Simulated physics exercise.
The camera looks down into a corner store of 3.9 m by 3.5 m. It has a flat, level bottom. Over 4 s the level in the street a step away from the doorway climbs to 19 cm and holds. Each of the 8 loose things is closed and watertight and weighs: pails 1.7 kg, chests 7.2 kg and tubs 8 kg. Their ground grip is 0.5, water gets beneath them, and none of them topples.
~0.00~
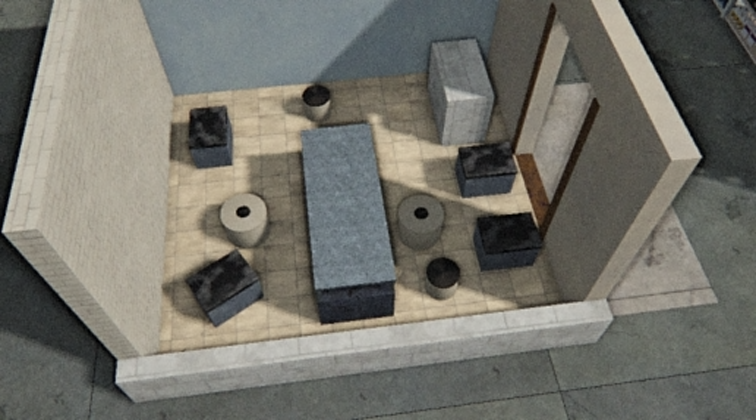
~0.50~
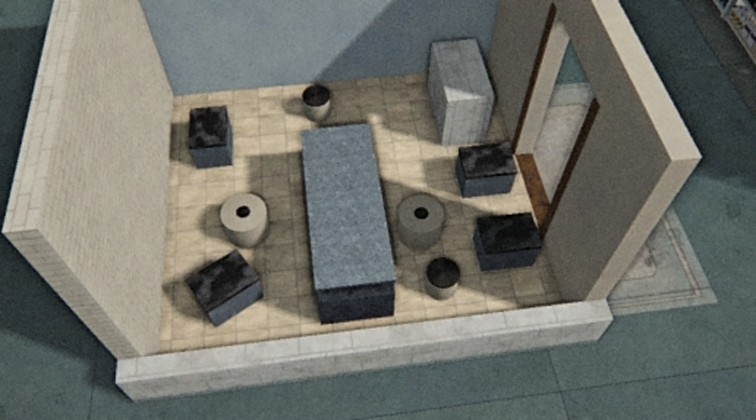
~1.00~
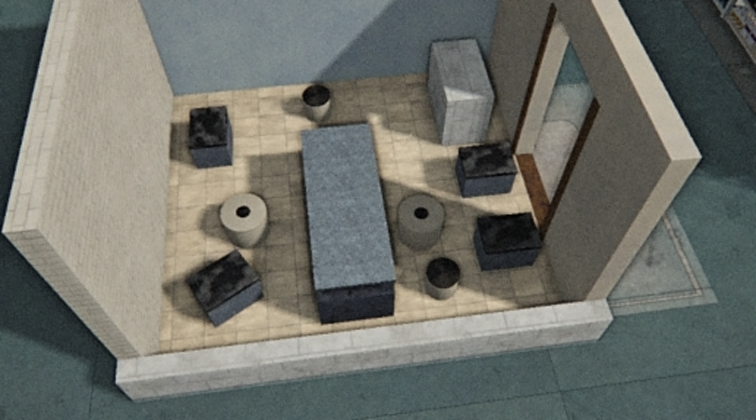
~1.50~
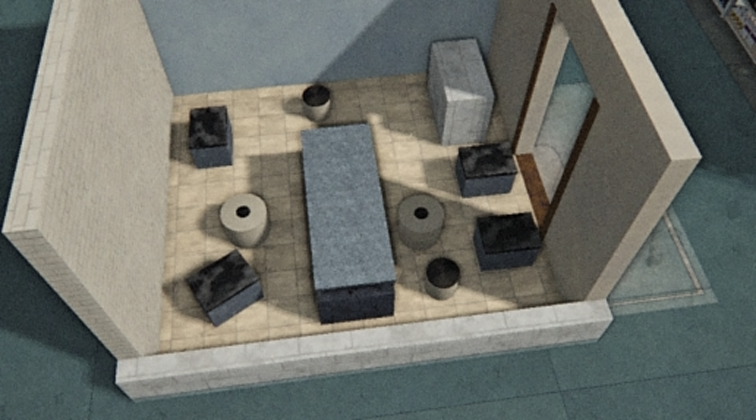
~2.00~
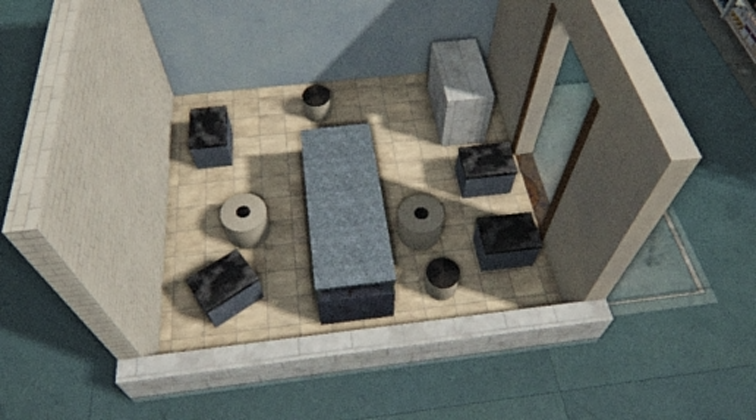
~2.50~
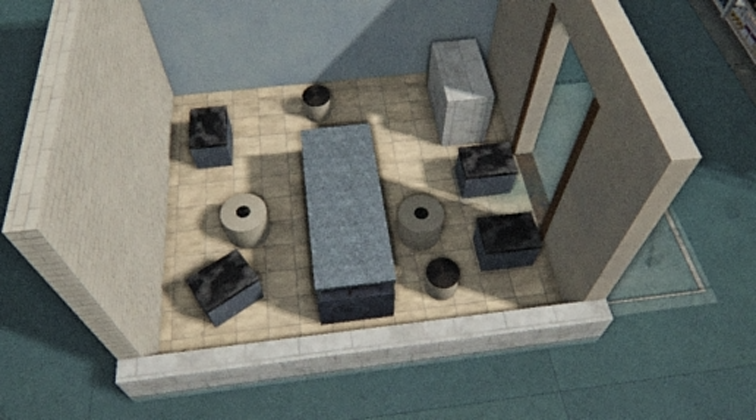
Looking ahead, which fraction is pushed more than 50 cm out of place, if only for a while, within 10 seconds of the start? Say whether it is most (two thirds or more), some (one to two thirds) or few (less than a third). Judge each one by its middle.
Most.
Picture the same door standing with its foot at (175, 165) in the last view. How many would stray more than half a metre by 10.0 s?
You'd get 5 in that case.
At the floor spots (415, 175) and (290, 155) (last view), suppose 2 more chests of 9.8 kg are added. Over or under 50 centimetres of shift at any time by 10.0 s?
Well, the first one tops the mark, and the second stays under the mark.
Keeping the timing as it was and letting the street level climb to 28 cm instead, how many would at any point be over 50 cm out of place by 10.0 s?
In that case the number is 8.
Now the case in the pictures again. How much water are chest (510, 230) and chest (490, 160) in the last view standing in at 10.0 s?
About 11 and 7 cm.
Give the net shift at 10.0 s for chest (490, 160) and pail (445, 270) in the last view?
300 cm and 80 cm respectively.
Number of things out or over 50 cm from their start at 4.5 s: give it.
My count gives 1.
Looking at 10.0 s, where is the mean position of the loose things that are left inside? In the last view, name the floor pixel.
I'd say about (308, 239) in the last view.
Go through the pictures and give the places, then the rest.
A pail at (443, 272) rests on the ground; a chest at (208, 126), on the bottom; 0.0 m2 under water; 0 of 8 have shifted, in the first frame.
A pail at (443, 272), on the bottom; a chest at (208, 126), on the bottom; water covers 0.0 m2; 0 of 8 have shifted, in the second frame.
A pail at (443, 272), on the bottom; a chest at (208, 126), on the bottom; water covers 0.0 m2; 0 of 8 have shifted, in the third frame.
A pail at (443, 272) rests on the ground; a chest at (208, 126) rests on the ground; 0.0 m2 under water; 0 of 8 have shifted, in the fourth frame.
A pail at (443, 272) rests on the ground; a chest at (208, 126) rests on the ground; 0.0 m2 under water; 0 of 8 have shifted, in the fifth frame.
A pail at (443, 272) rests on the ground; a chest at (208, 126), on the bottom; 0.3 m2 under water; 0 of 8 have shifted, in the sixth frame.
After 3.5 s 0 of 8 are over 50 cm from their spots; 0 afloat.
After 4.5 s 1 of 8 are over 50 cm from their spots; 1 afloat.
After 7.0 s 4 of 8 are over 50 cm from their spots; 5 afloat.
After 10.0 s 6 of 8 are over 50 cm from their spots, and 6 have been at some point; 7 afloat.
